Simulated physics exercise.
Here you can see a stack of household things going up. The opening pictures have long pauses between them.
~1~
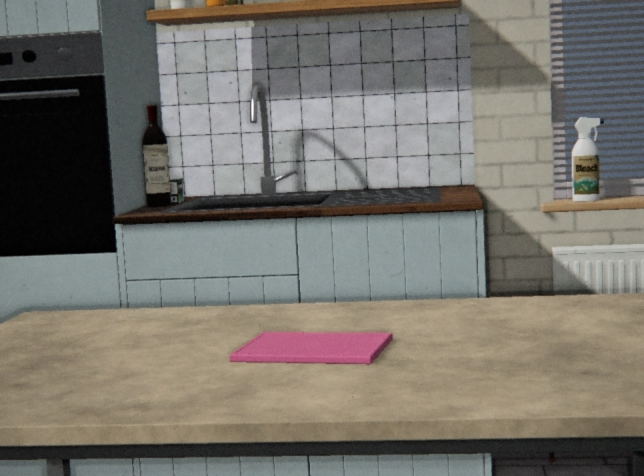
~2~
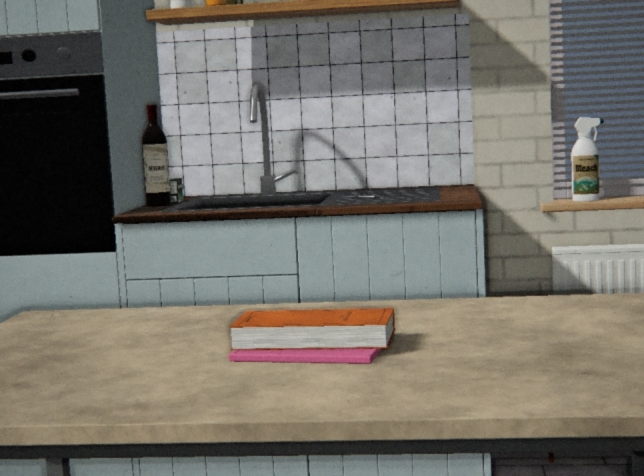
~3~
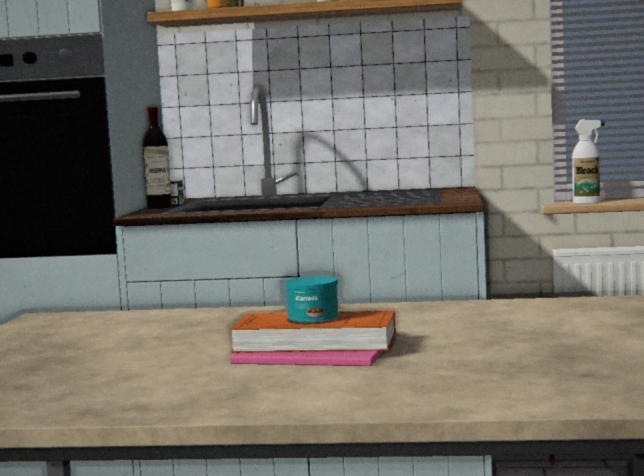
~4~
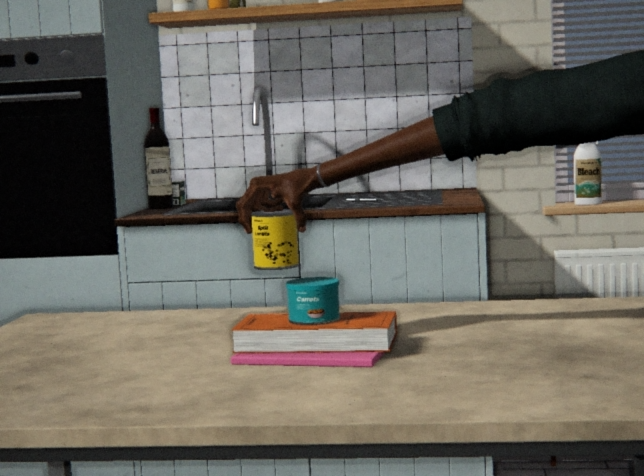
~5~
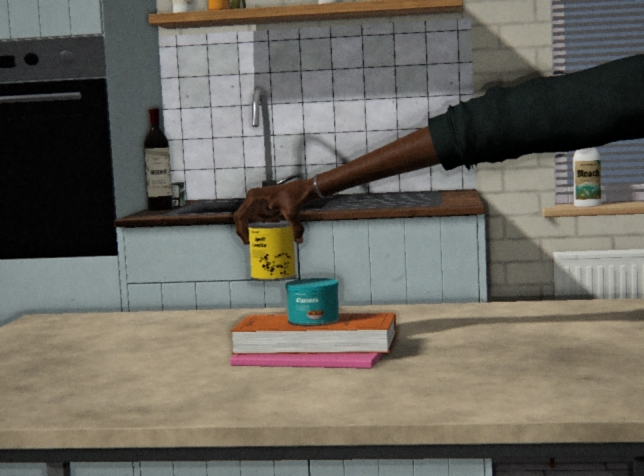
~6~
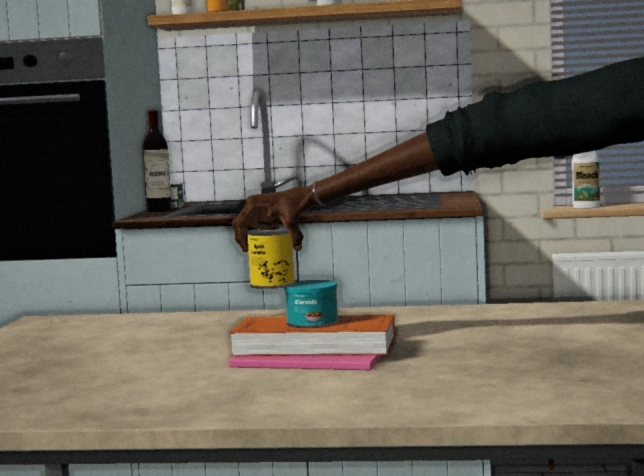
The video shows a pink tray on a kitchen counter, then an orange book and a turquoise tub stacked on it, before a hand reaching from the right lowers a yellow pot slightly, just above and left of the tub.
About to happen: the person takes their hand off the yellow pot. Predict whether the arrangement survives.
Pretty sure the pile is unstable there.
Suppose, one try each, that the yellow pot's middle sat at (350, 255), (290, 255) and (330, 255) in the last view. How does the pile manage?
The pile collapses the first time, remains standing the second time and remains standing the third time.
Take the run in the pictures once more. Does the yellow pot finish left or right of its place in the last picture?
Direction of travel: Leftward.
Then, 0.30 s past the last view, yellow pot now fallen.
Then, 0.50 s past the last view, things are still on the move.
Finally, fallen, yellow pot; the other 3 still in place. Final places as the last picture's camera would see them, yellow pot near (182, 331). The pile loses its balance.
